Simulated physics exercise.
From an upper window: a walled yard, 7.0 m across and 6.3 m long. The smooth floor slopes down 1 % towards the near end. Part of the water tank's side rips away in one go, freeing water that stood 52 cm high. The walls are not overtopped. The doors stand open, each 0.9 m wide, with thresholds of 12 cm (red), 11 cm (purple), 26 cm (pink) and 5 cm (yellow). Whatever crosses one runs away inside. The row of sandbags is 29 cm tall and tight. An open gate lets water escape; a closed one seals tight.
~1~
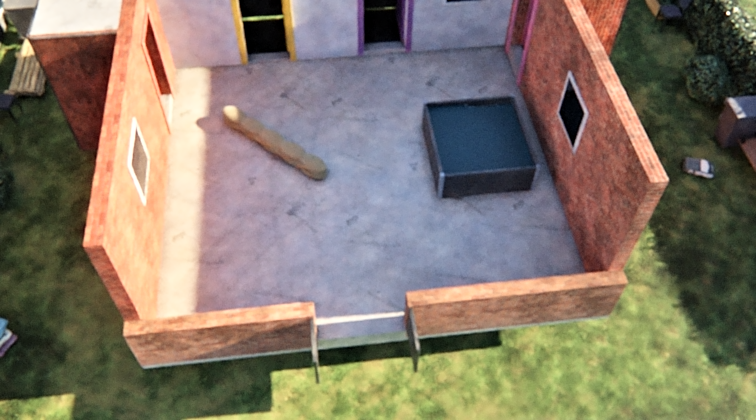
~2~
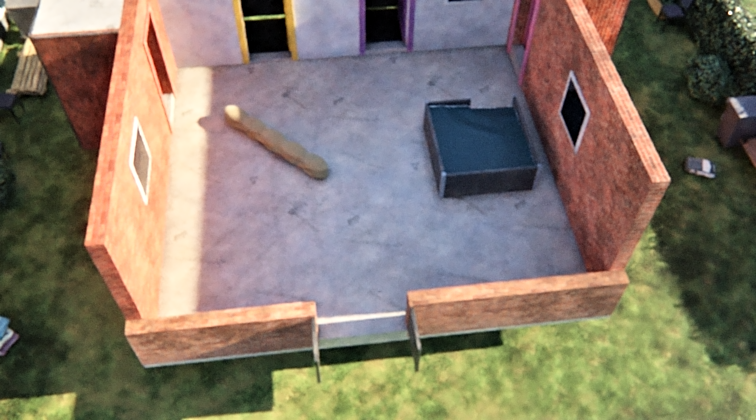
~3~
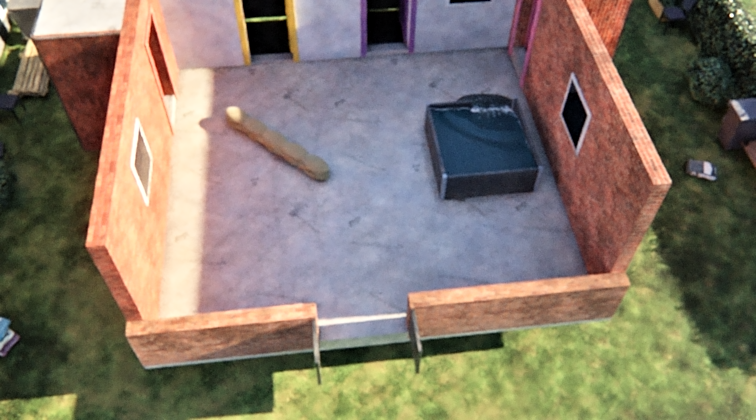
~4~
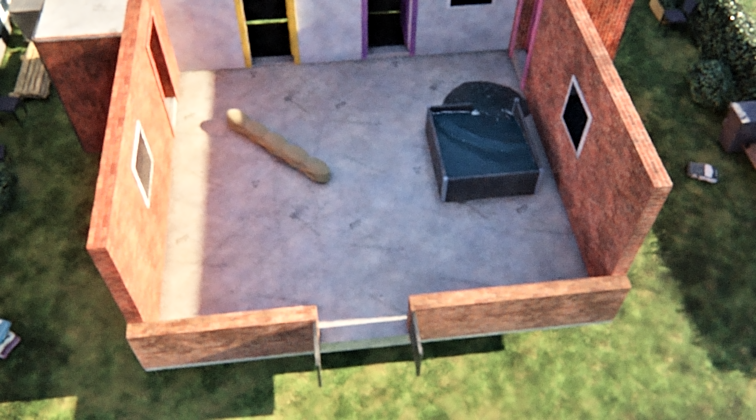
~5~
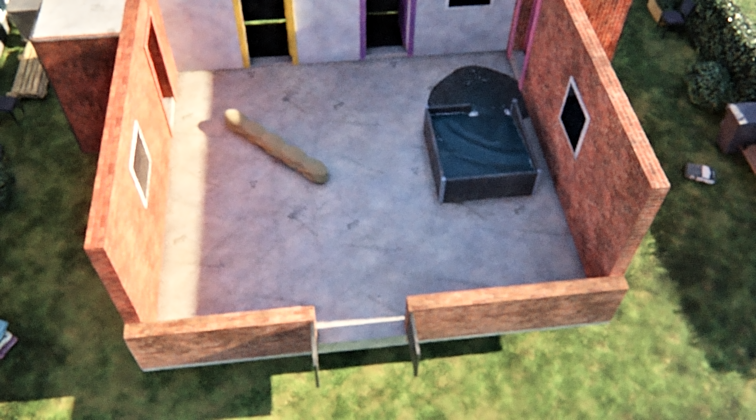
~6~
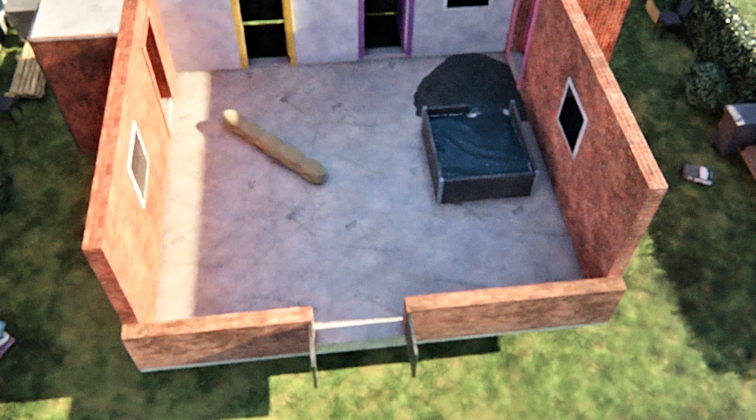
The video shows a walled brick yard from above, with a log-like object lying on the floor beside a dark water tank; the tank's far side breaks open, and dark water pours out, spreading across the floor behind it.
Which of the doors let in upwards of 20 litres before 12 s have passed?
Door by door: At the red door it does not reach the limit; at the purple door it does not reach the limit; at the pink door it does not reach the limit; at the yellow door it keeps below the limit.
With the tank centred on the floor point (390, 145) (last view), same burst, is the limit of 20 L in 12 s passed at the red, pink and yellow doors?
Against that limit: Red under, pink under, yellow under.
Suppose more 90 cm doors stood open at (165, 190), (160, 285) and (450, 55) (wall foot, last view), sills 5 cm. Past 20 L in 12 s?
In that order: Under, below, past it.
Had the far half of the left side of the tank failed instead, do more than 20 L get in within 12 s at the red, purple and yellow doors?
Then: Red not over, purple below, yellow above.
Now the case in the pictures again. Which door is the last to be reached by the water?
Last comes the red one.
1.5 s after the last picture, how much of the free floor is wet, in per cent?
About 15 per cent.
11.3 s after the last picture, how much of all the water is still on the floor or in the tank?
Some 98 per cent remains.
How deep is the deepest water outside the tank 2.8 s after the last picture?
About 19 cm.
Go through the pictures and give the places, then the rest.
In the first frame, the water tank at (479, 137) is whole and still, 52 cm deep.
In the second frame, the front is at a hidden place, 0.5 m from the gap on the water tank's far side; 0.2 m2 of floor is under water; 52 cm left at the back of the water tank.
In the third frame, water pours out on the water tank's far side and has run 0.8 m, to (463, 100); typically 8 cm deep outside, 52 cm at the water tank's back.
In the fourth frame, water pours out on the water tank's far side and has run 1.2 m, to (465, 86); typically 6 cm deep outside, 52 cm at the water tank's back.
In the fifth frame, the front is at (475, 68), 1.7 m from the gap on the water tank's far side; 2.4 m2 of floor is under water; 52 cm left at the back of the water tank.
In the sixth frame, the front is at (474, 54), 2.2 m from the gap on the water tank's far side; 3.3 m2 of floor is under water; 47 cm left at the back of the water tank.
Then, 0.7 s after the last picture water covers 10 % of the floor and is deepest (38 cm) near (504, 52); red door not reached, purple door not reached, pink door 17 cm at the sill, 0 L in, yellow door not reached.
Then, 1.5 s after the last picture water covers 15 % of the floor and is deepest (32 cm) near (502, 69); red door not reached, purple door 10 cm at the sill, 0 L in, pink door 25 cm at the sill, 1 L in, yellow door not reached.
Then, 2.8 s after the last picture water covers 30 % of the floor and is deepest (19 cm) near (501, 93); red door not reached, purple door 9 cm at the sill, 0 L in, pink door 18 cm at the sill, 3 L in, yellow door 4 cm at the sill, 0 L in.
Then, 6.3 s after the last picture water covers 55 % of the floor and is deepest (12 cm) near (228, 82); red door 10 cm at the sill, 1 L in, purple door 6 cm at the sill, 1 L in, pink door 10 cm at the sill, 3 L in, yellow door 3 cm at the sill, 0 L in.
Then, 11.3 s after the last picture water covers 85 % of the floor and is deepest (7 cm) near (294, 154); red door 6 cm at the sill, 1 L in, purple door 3 cm at the sill, 1 L in, pink door 5 cm at the sill, 3 L in, yellow door 5 cm at the sill, 5 L in.
